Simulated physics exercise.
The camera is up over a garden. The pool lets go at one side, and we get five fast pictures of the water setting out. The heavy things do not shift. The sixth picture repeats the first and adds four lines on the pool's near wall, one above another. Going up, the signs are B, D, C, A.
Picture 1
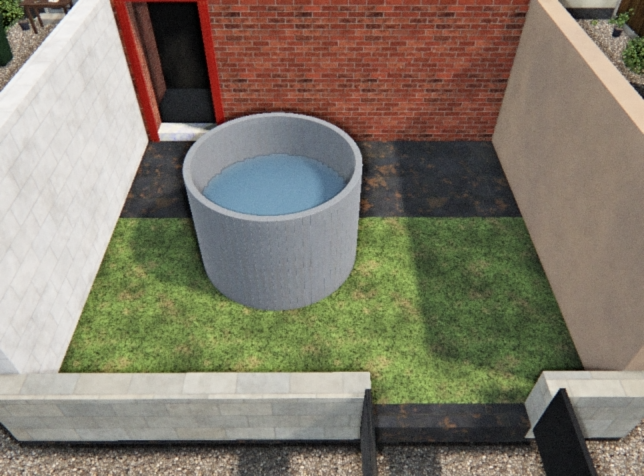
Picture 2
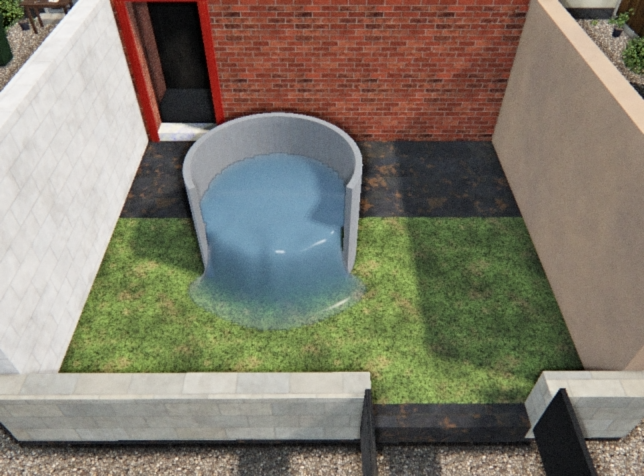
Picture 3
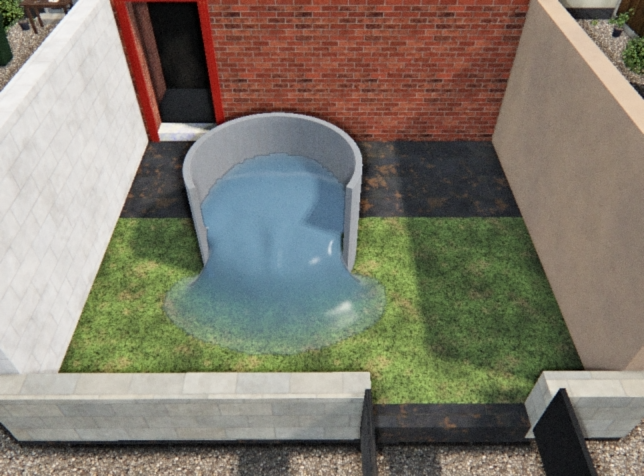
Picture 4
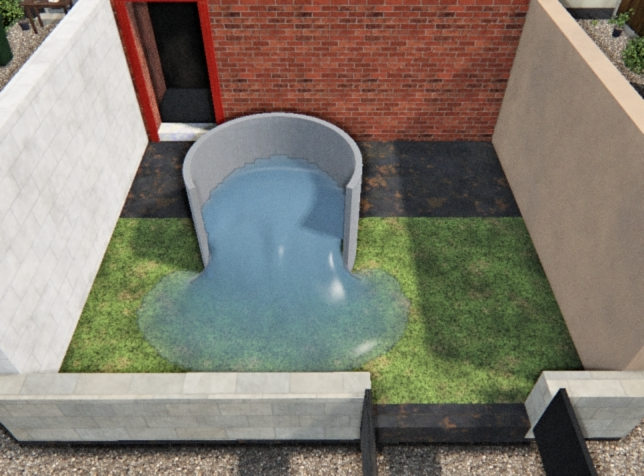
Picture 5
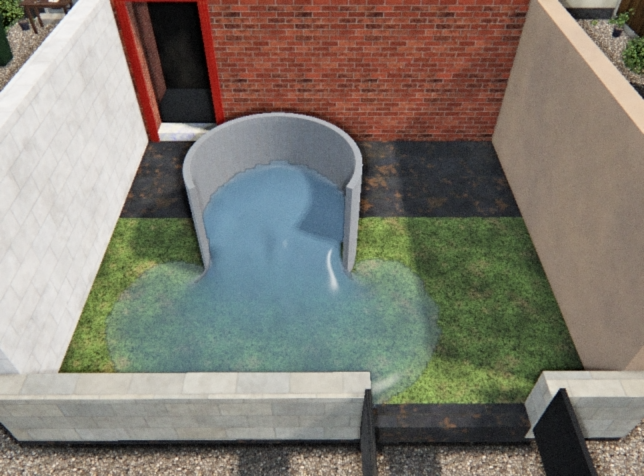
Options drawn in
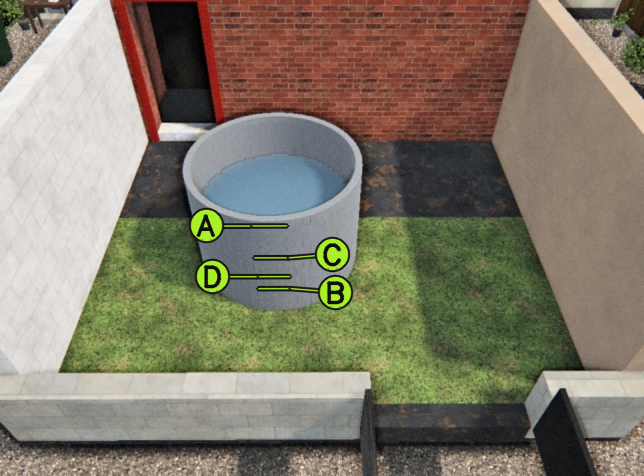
Water pours from the open front of a round grey pool and spreads across the grass.
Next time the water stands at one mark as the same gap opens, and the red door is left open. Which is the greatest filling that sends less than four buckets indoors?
Choose C.
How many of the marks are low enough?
Three of the four.
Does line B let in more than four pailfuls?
No, that is safe.
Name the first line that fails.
A.
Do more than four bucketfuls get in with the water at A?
Yes, it does.
On the marked copy, A at (268, 225); B at (274, 288); C at (271, 257); D at (273, 276); from the bottom up B, D, C, A.
Choosing A, about 10 bucketfuls get in.
Choosing B, nothing gets over.
Choosing C, a bucket or two gets in.
Choosing D, nothing gets over.
